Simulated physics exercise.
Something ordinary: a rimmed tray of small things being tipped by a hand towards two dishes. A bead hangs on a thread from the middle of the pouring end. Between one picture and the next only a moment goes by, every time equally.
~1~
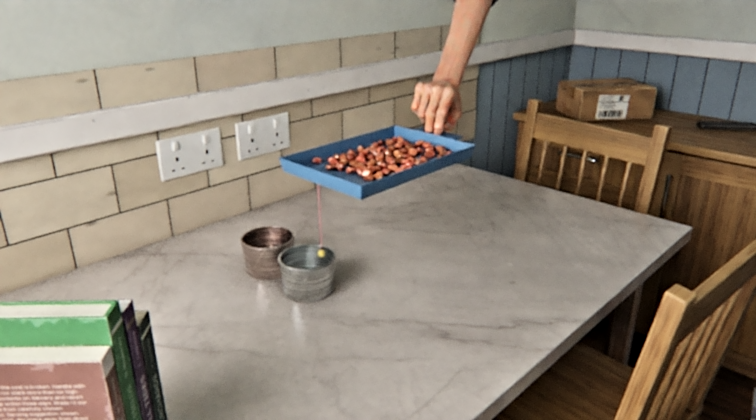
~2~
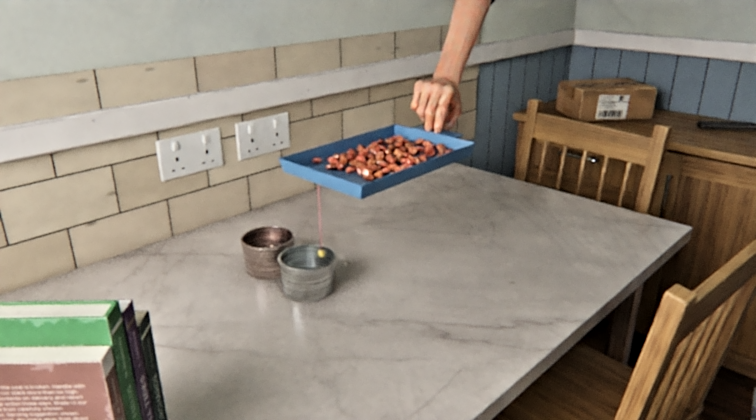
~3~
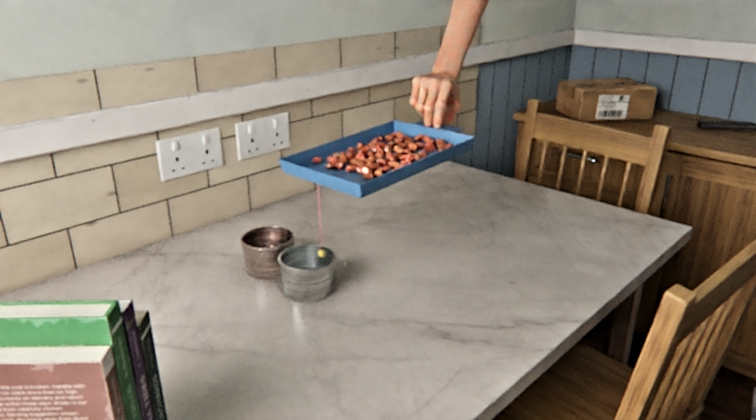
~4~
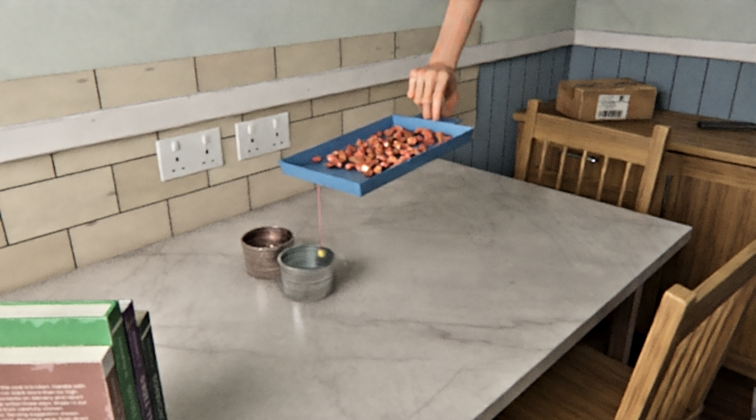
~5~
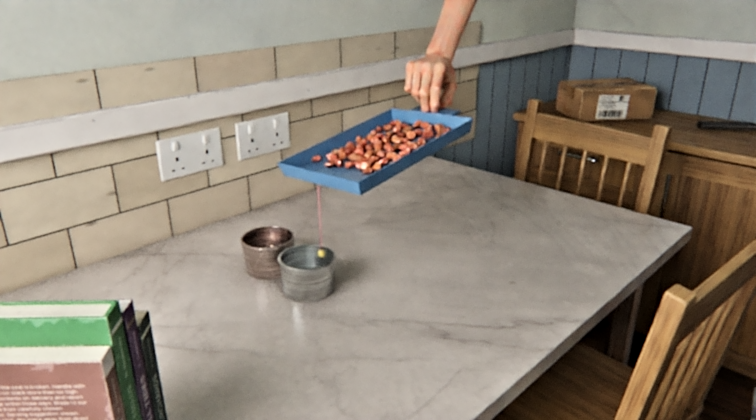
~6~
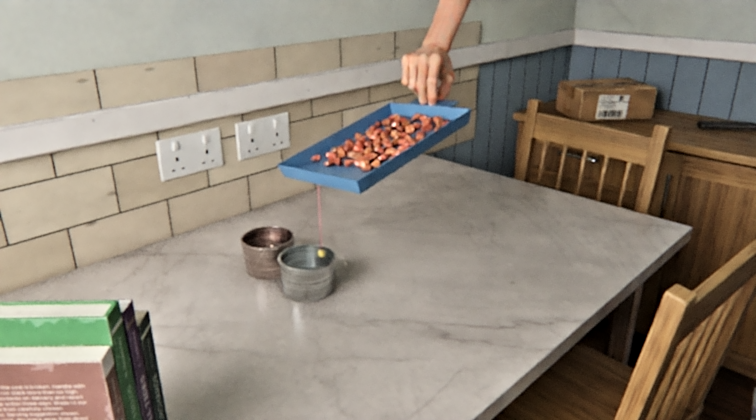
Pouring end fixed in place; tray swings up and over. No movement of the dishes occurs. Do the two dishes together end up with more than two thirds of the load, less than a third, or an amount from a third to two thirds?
Landed: A third through two thirds.
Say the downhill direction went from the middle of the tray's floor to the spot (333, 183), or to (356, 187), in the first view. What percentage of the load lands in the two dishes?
First some 0, then 0 per cent.
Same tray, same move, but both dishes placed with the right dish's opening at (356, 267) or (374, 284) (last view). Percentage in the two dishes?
20 %, 0 %.
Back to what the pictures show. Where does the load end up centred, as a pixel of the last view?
Roughly pixel (288, 280).
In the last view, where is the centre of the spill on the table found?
Approximate centre, last frame: (242, 298).
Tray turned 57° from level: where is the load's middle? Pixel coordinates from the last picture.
In the last view, the load is centred close to (309, 158).
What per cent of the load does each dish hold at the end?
I'd say the left dish holds some 20 % and the right dish some 40 %.
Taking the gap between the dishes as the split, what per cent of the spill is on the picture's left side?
That comes to about 90 per cent of the pieces.
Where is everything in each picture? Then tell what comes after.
The first picture shows corners of the pouring end at (283, 158) and (361, 184), level; middle of the load at (390, 159), bits of crushed brick; left dish at (248, 258); right dish at (287, 279); bead on its thread at (321, 253).
The second picture shows corners of the pouring end at (283, 158) and (361, 184), level; middle of the load at (390, 158).
The third picture shows corners of the pouring end at (283, 159) and (360, 183), tipped barely, lowest at the left corner; middle of the load at (390, 156).
The fourth picture shows corners of the pouring end at (282, 161) and (359, 182), tipped a little, lowest at the left corner; middle of the load at (389, 151).
The fifth picture shows corners of the pouring end at (282, 162) and (358, 180), tipped a little, lowest at the left corner; middle of the load at (388, 147).
The sixth picture shows corners of the pouring end at (281, 164) and (357, 179), tipped a little, lowest at the left corner; middle of the load at (387, 142); left dish at (248, 258); right dish at (287, 279).
Soon after the last picture, tray tipped steeply; nearly all on the tray; a stray few in the air.
A little later, tray tipped right over; about a third on the tray; a small part in the right dish; a small part in the left dish; about a quarter outside both; a small part in the air.
Later still, tray tipped past a quarter turn; about a third in the right dish; about a quarter in the left dish; about half outside both.
At rest, tray tipped past a quarter turn; about a third in the right dish; about a quarter in the left dish; about half outside both.
